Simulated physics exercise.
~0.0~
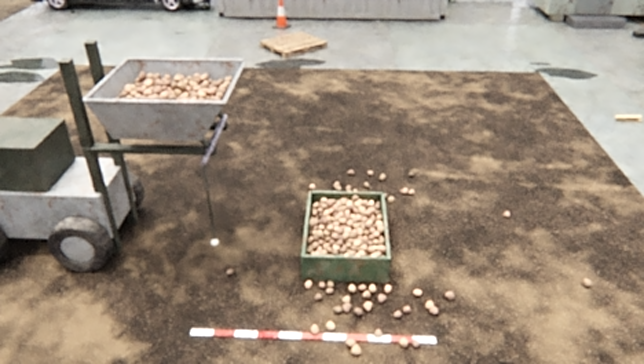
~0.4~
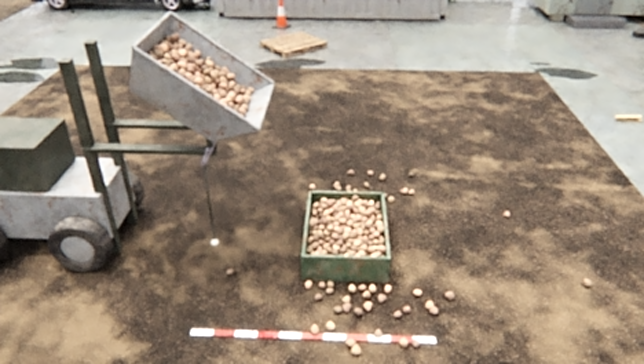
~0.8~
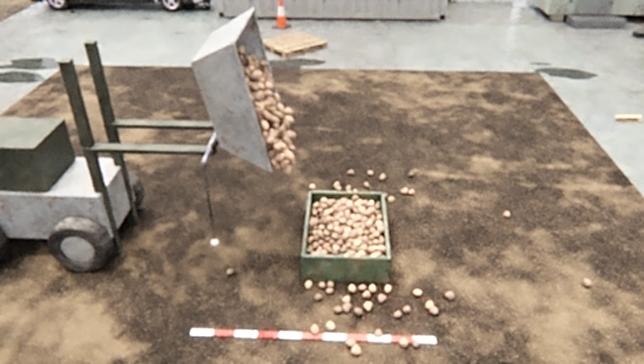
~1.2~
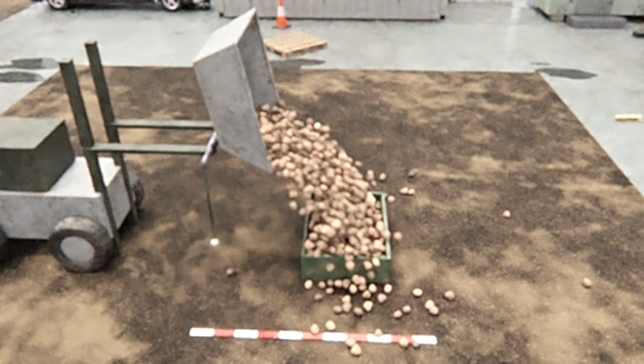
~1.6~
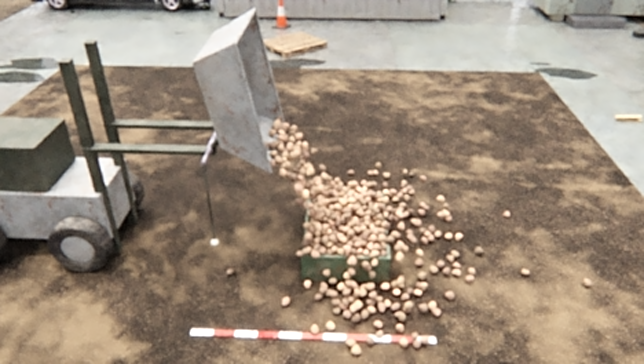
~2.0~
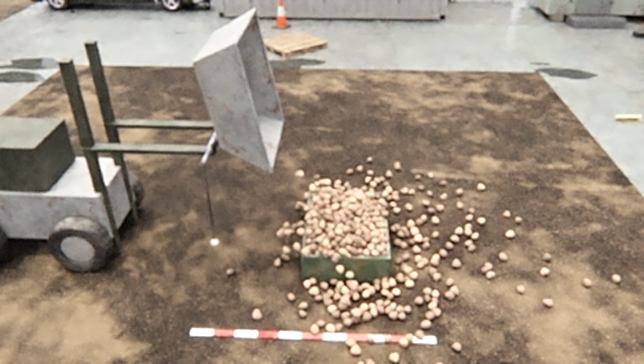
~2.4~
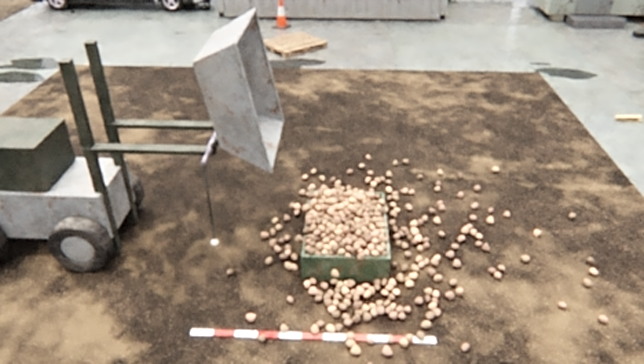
A forklift tipping a grey skip of round stones rightward into an already full green bin, leaving it heaped and stones scattered around.
